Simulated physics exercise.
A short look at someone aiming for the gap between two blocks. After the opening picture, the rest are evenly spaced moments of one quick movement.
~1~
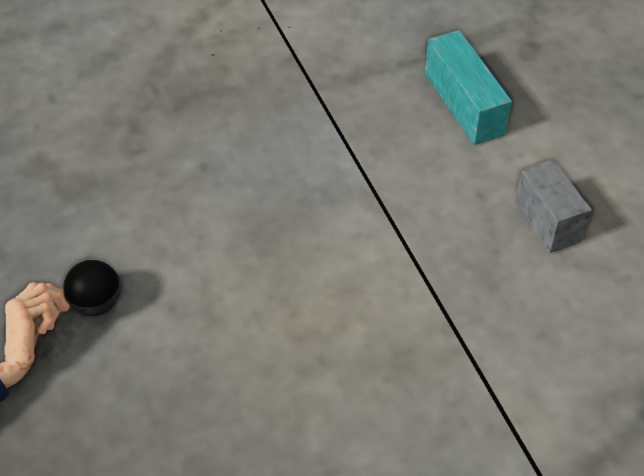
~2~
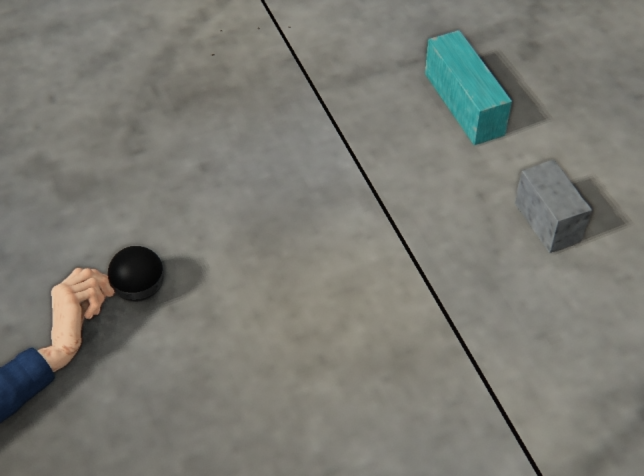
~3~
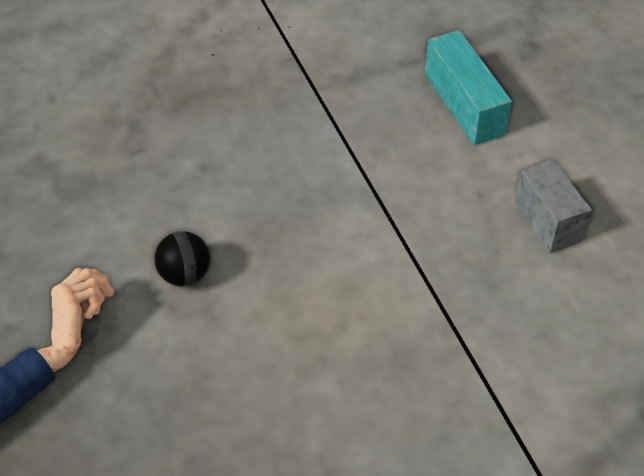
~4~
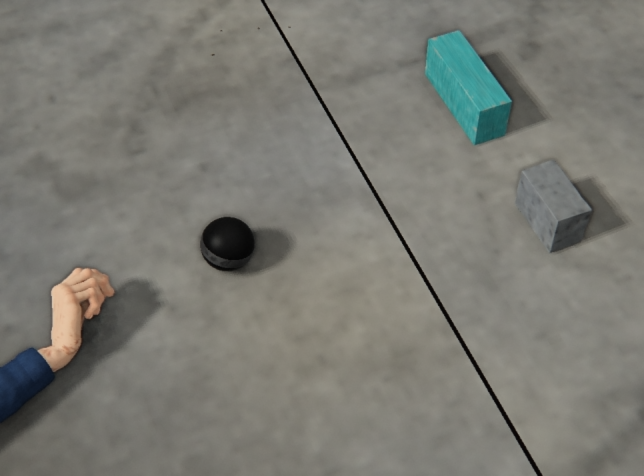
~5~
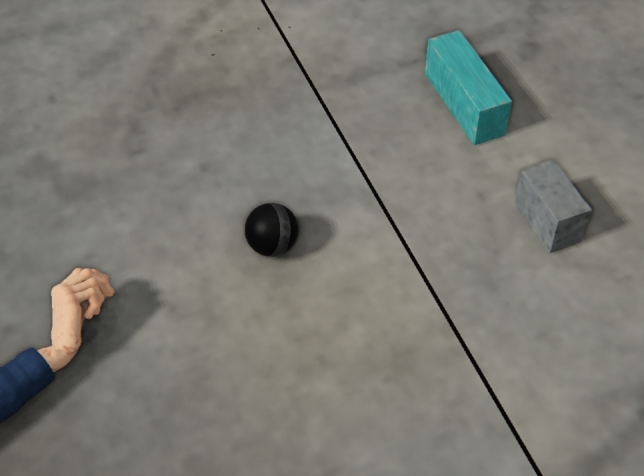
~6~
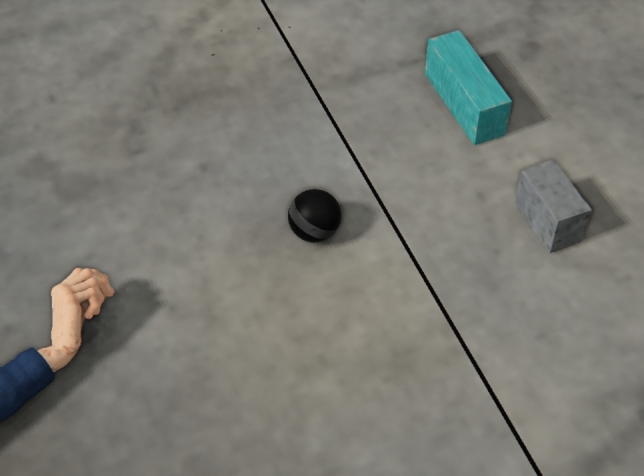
To begin with, a hand in a blue sleeve pushes a black ball at the left of a grey floor, across a black line from a turquoise block and a grey brick. The hand then stays behind as the ball rolls rightward and slightly up, nearing the line.
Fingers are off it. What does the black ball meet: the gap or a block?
The black ball gets between the blocks.
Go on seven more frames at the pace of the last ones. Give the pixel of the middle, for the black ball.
At about (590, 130).
Then, 0.62 s past the last view, black ball heading on.
Finally, the black ball rolls through.
